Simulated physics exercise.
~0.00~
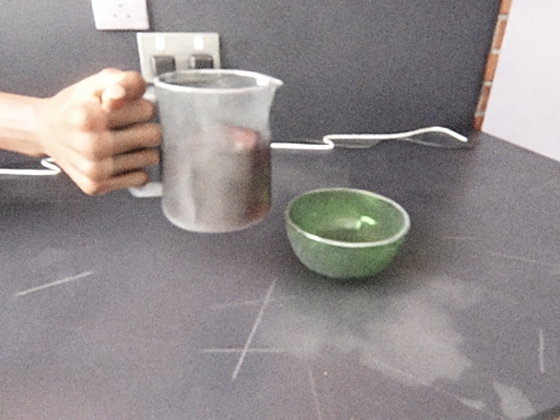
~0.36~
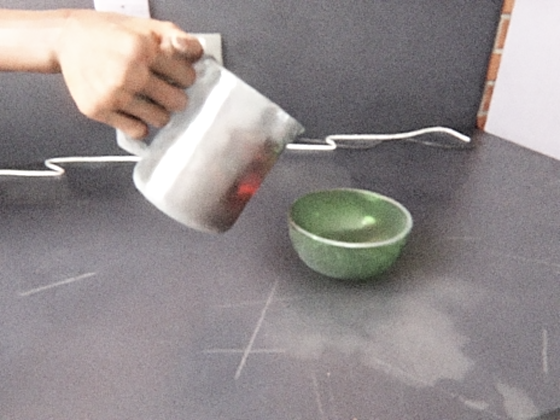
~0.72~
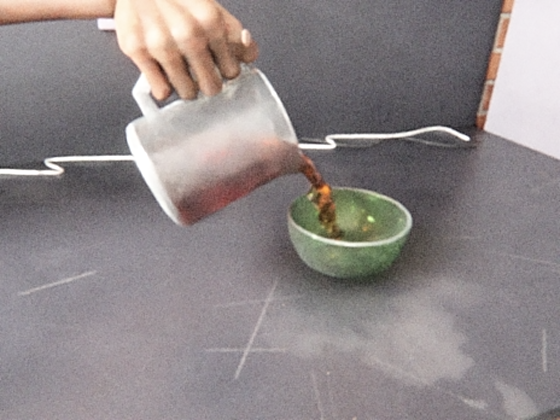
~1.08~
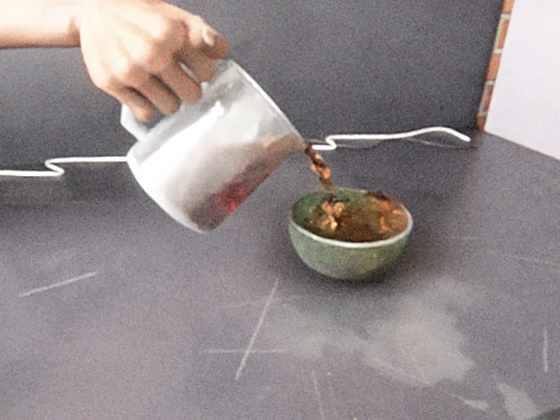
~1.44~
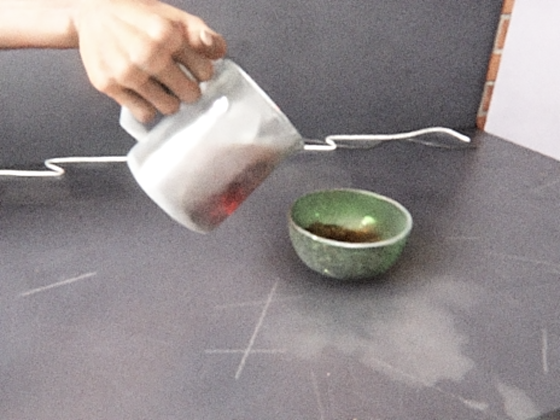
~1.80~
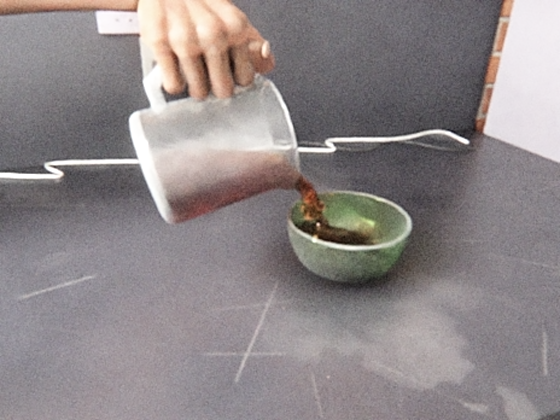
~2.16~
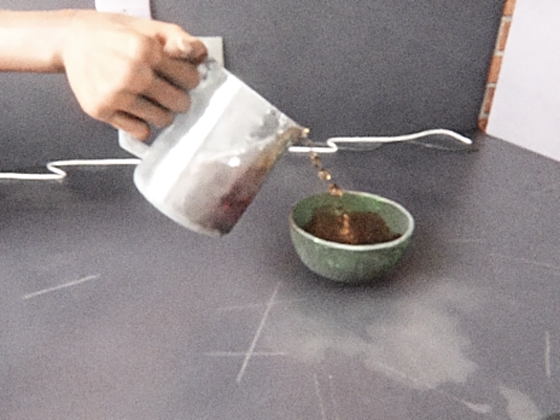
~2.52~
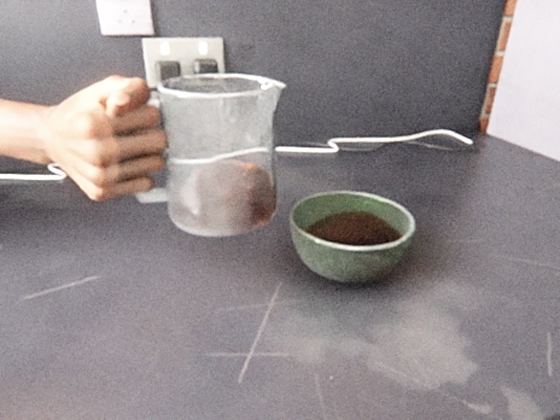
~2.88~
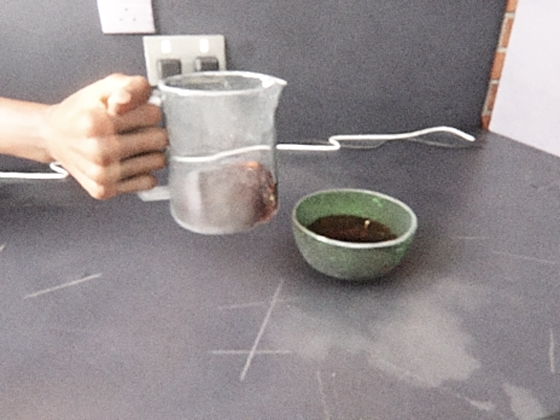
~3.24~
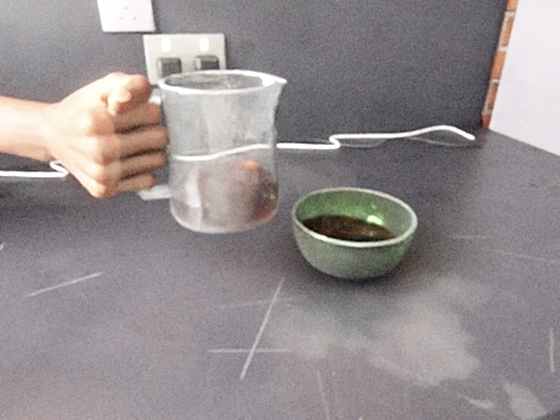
A hand tips a clear pitcher, pours brown tea into a green bowl, then levels it.
